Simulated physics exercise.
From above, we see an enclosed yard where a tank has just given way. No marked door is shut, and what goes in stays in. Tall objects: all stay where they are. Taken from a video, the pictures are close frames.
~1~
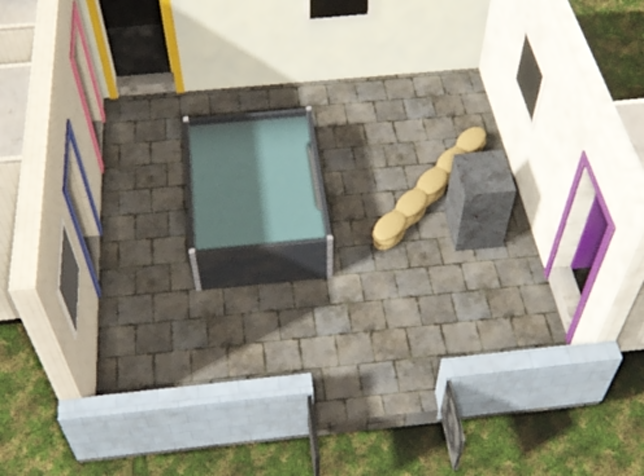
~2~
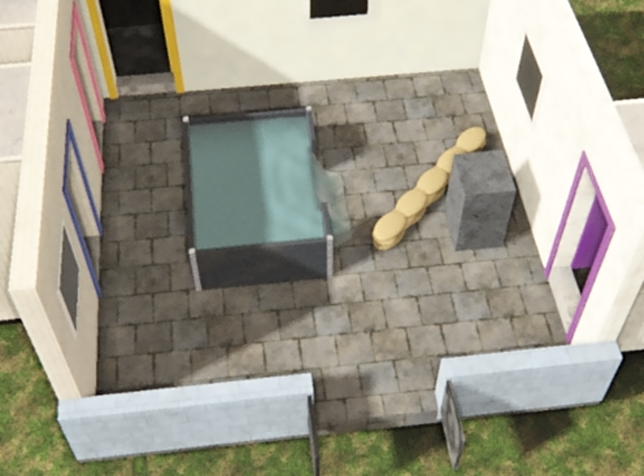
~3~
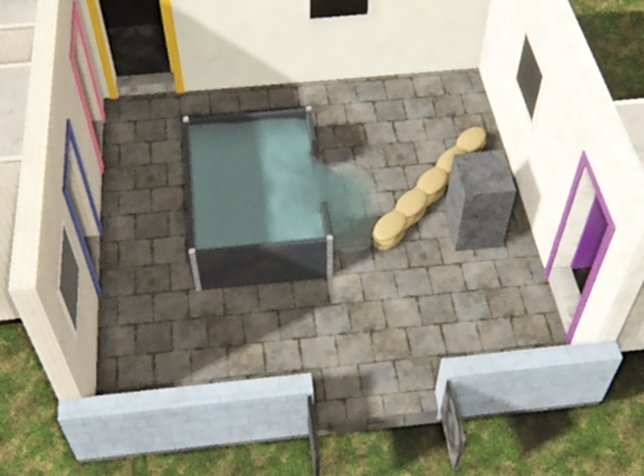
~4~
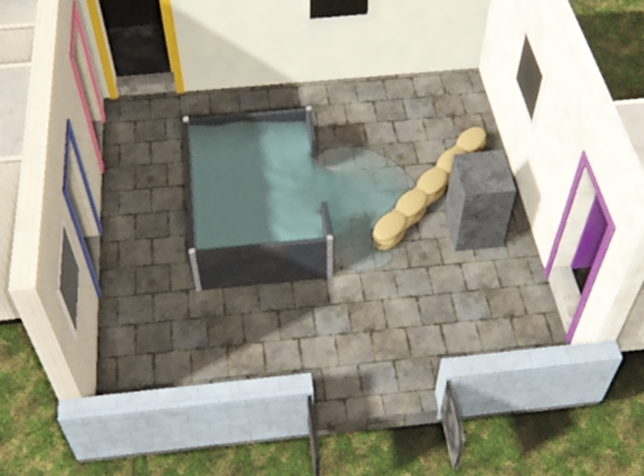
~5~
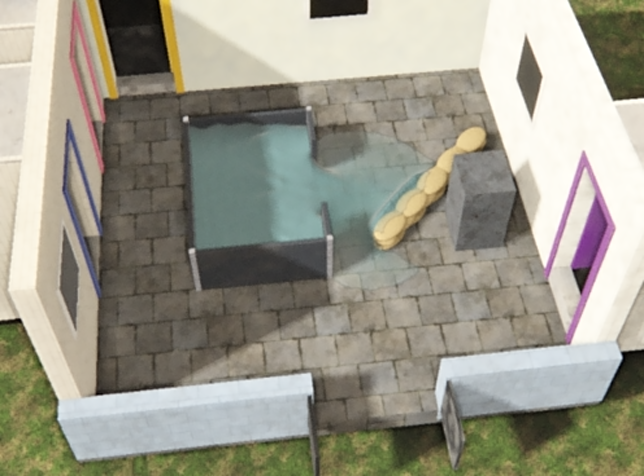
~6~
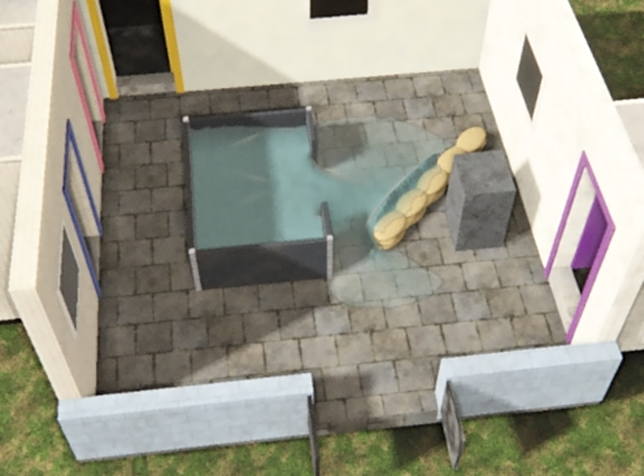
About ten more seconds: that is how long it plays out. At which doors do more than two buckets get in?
Outcome: Pink door: Too much water; purple door: Little enough water; blue door: Little enough water; yellow door: Little enough water.
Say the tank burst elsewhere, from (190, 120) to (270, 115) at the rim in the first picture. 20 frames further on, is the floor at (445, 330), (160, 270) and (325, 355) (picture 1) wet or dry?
In turn: Dry, flooded, not flooded.
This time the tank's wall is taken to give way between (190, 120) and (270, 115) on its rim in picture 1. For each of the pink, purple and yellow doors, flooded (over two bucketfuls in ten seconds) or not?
The pink door exceeds the limit, the purple door falls short and the yellow door exceeds the limit.
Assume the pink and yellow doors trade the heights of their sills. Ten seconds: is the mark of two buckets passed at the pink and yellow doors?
Lab note: Pink door doesn't reach it; yellow door crosses the line.
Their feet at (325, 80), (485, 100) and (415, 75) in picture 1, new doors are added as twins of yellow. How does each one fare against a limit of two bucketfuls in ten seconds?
Falls short; exceeds the limit; exceeds the limit.
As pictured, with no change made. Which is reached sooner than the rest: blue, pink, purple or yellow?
First comes the one in purple.
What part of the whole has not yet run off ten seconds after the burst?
I'd estimate close to 82 per cent.
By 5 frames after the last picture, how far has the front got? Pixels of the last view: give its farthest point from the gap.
About at (476, 74).
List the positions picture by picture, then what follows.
The first picture shows the tank at (255, 180) is whole and still.
In the second picture, water pours out at (317, 196) and has run to (327, 174).
In the third picture, the front is at (377, 233), out from the gap at (317, 198).
In the fourth picture, water pours out at (317, 199) and has run to (410, 183).
In the fifth picture, water pours out at (317, 198) and has run to (435, 168).
In the sixth picture, the front is at (452, 151), out from the gap at (317, 198).
A moment on, water covers 30 % of the floor; the pink door not reached, the purple door not reached, the blue door not reached, the yellow door not reached.
Next, water covers 45 % of the floor; the pink door not reached, the purple door not reached, the blue door not reached, the yellow door not reached.
Then, water covers 60 % of the floor; the pink door not reached, the purple door wet at the sill, nothing in, the blue door not reached, the yellow door not reached.
Later, water covers 75 % of the floor; the pink door far over two buckets in, the purple door wet at the sill, nothing in, the blue door wet at the sill, nothing in, the yellow door wet at the sill, nothing in.
In the end, water covers 95 % of the floor; the pink door far over two buckets in, the purple door wet at the sill, nothing in, the blue door wet at the sill, nothing in, the yellow door wet at the sill, nothing in.
